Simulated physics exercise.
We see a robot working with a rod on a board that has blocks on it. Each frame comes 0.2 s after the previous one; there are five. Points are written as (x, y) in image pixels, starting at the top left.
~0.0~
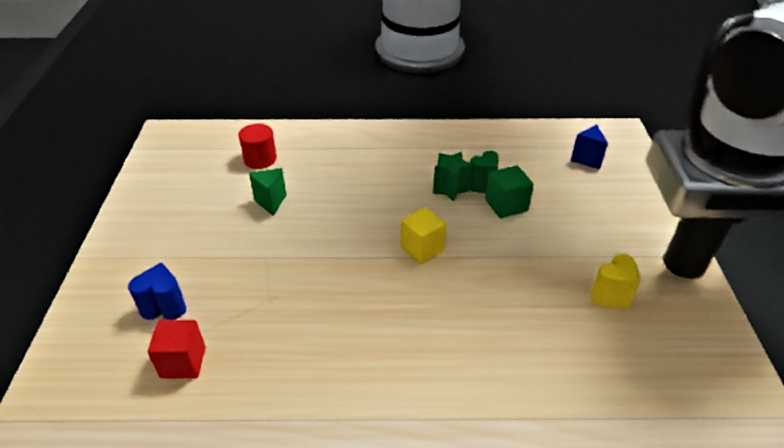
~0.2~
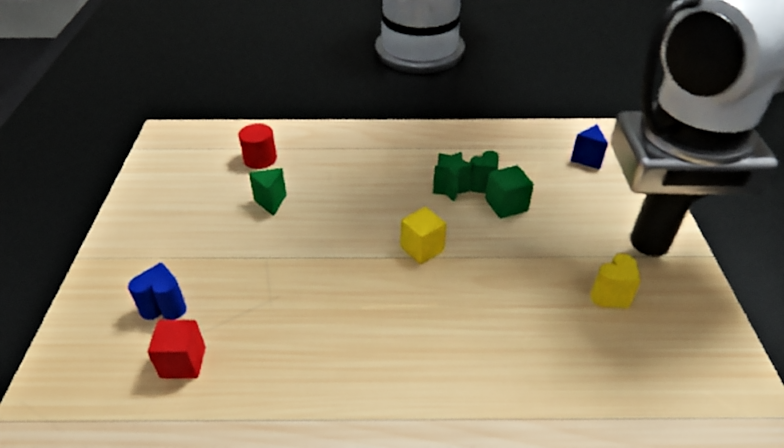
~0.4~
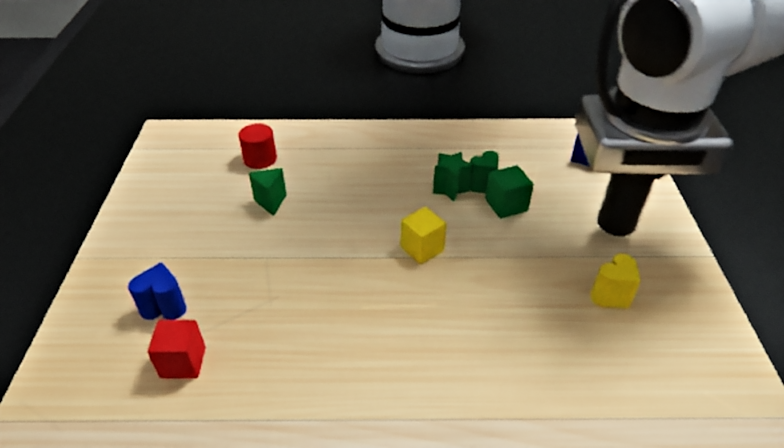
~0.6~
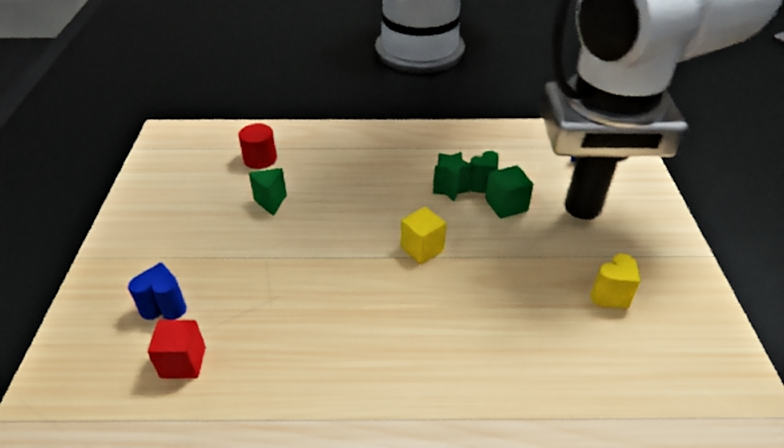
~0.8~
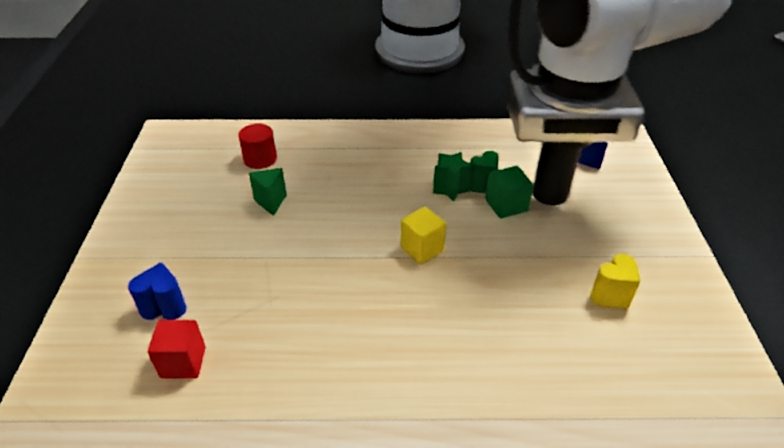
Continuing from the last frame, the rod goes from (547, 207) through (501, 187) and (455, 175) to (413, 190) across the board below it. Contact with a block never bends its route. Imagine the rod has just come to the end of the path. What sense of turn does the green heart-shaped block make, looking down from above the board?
From above, the turn goes clockwise.
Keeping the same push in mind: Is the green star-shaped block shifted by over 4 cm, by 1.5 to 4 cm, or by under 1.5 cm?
Distance: Above 4 cm.
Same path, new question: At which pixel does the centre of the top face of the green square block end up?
At the end it should sit near (484, 177).
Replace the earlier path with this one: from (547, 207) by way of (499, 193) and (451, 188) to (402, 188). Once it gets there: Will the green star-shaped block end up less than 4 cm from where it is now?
I'd say no.
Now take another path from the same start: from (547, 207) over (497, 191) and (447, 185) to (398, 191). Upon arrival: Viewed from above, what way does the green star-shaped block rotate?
Against the clock.
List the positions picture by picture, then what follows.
The first picture shows lower end of the rod at (684, 264), tops of blocks, yellow square block at (424, 221), green star-shaped block at (453, 161), green heart-shaped block at (487, 158), green square block at (512, 177).
The second picture shows rod at (650, 243), blocks as before.
The third picture shows rod at (616, 224), blocks as before.
The fourth picture shows rod at (583, 208), blocks as before.
The fifth picture shows rod at (550, 194), yellow square block at (424, 221), green star-shaped block at (453, 161), green heart-shaped block at (487, 158), green square block at (512, 177).
The first path, step by step. One third of the way, rod at (502, 174); green heart-shaped block at (473, 153), turned 35° clockwise; green square block at (485, 177), turned 25° anticlockwise.
Two thirds of the way, rod at (456, 163); green star-shaped block at (434, 164), turned 75° anticlockwise; green heart-shaped block at (429, 143); green square block at (484, 177), turned 30° anticlockwise.
At the end, rod at (414, 178); yellow square block not moved; green star-shaped block at (404, 182), turned 120° anticlockwise; green heart-shaped block at (410, 143), turned 45° clockwise; green square block at (484, 177), turned 30° anticlockwise.
